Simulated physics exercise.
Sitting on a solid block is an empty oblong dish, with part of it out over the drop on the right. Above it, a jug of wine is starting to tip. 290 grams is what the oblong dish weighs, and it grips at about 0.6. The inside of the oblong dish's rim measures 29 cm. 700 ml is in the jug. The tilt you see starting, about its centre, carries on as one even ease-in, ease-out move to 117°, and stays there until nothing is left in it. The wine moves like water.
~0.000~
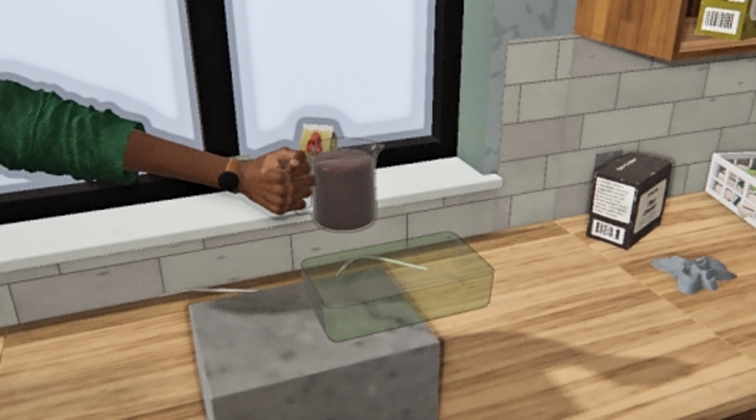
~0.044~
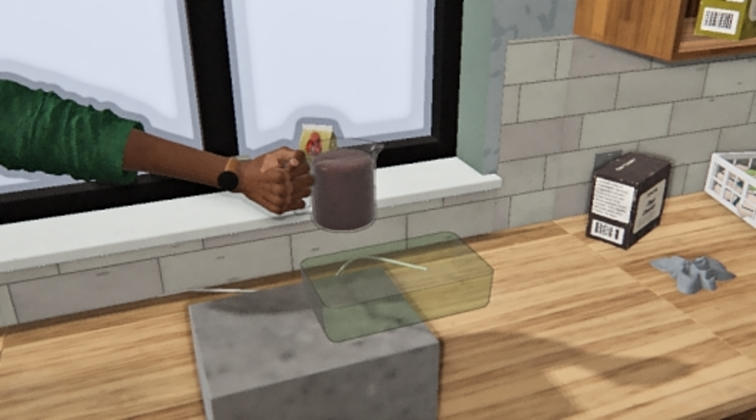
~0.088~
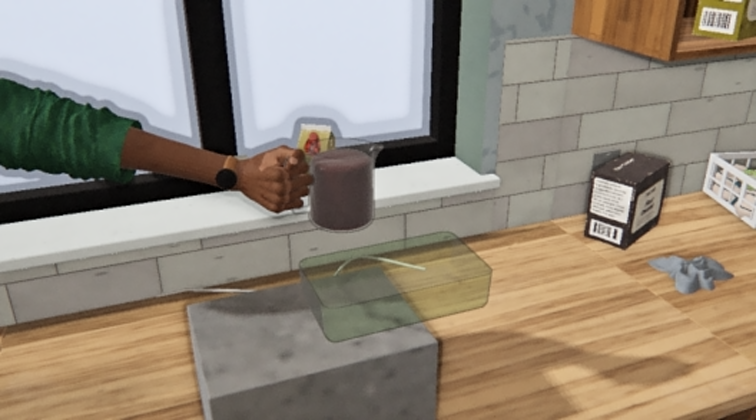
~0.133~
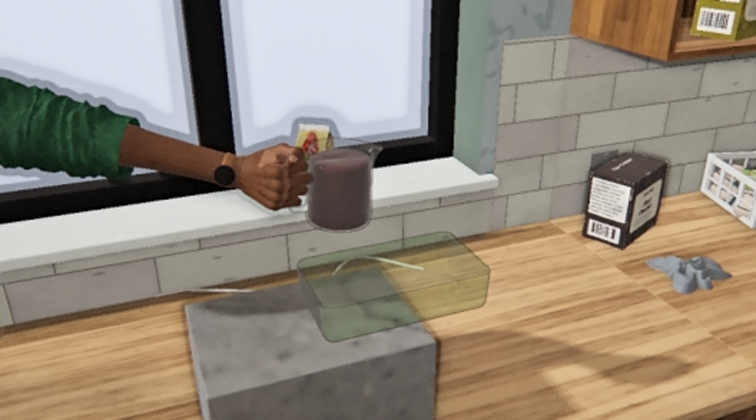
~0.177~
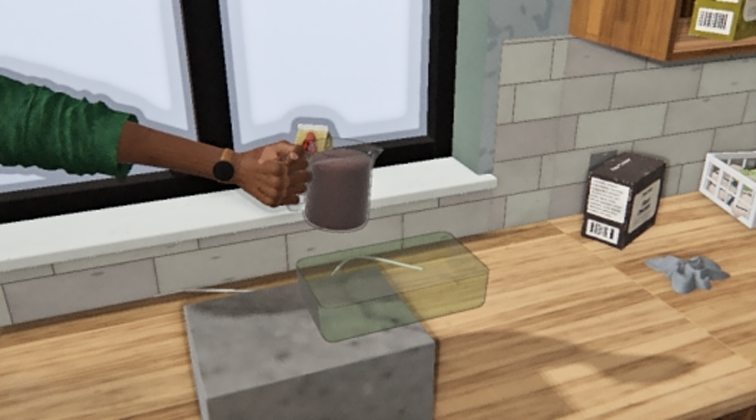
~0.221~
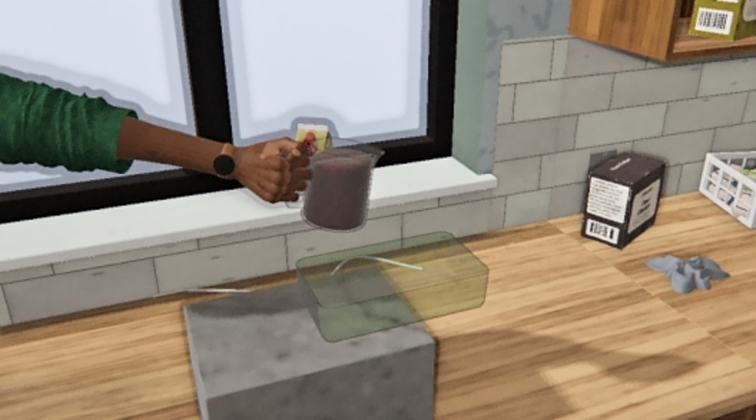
A hand slowly tilts a jug of dark liquid slightly rightward above an empty oblong dish.
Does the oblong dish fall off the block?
Yes.
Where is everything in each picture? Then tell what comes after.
In the first picture, it leans 0°; its right rim is at (384, 144); the wine meets the walls at (313, 162) and (371, 154); the oblong dish's rim runs from (312, 285) to (474, 251); the block's edge is at (438, 342).
In the second picture, it leans 0°; its right rim is at (383, 144); the wine meets the walls at (312, 162) and (371, 154).
In the third picture, it leans 2°; its right rim is at (382, 145); the wine meets the walls at (311, 162) and (370, 154).
In the fourth picture, it leans 4°; its right rim is at (382, 146); the wine meets the walls at (310, 161) and (369, 154).
In the fifth picture, it leans 7°; its right rim is at (382, 148); the wine meets the walls at (310, 162) and (370, 154).
In the sixth picture, it leans 10°; its right rim is at (384, 150); the wine meets the walls at (311, 163) and (372, 155).
Then, 0.65 s in, the tilt is 70° and 81 per cent is still to pour; the oblong dish lies level with 4 per cent in it.
Then, 0.97 s in, the tilt is 109° and 22 per cent is still to pour; the oblong dish leans 60° with 57 per cent in it.
Then, 1.30 s in, the tilt is 117° and 0 per cent is still to pour; the oblong dish leans 91° with 0 per cent in it.
Then, 1.66 s in, the tilt is 117° and 0 per cent is still to pour; the oblong dish leans 86° with 0 per cent in it.
Finally, the oblong dish leans 86° with 0 per cent in it.
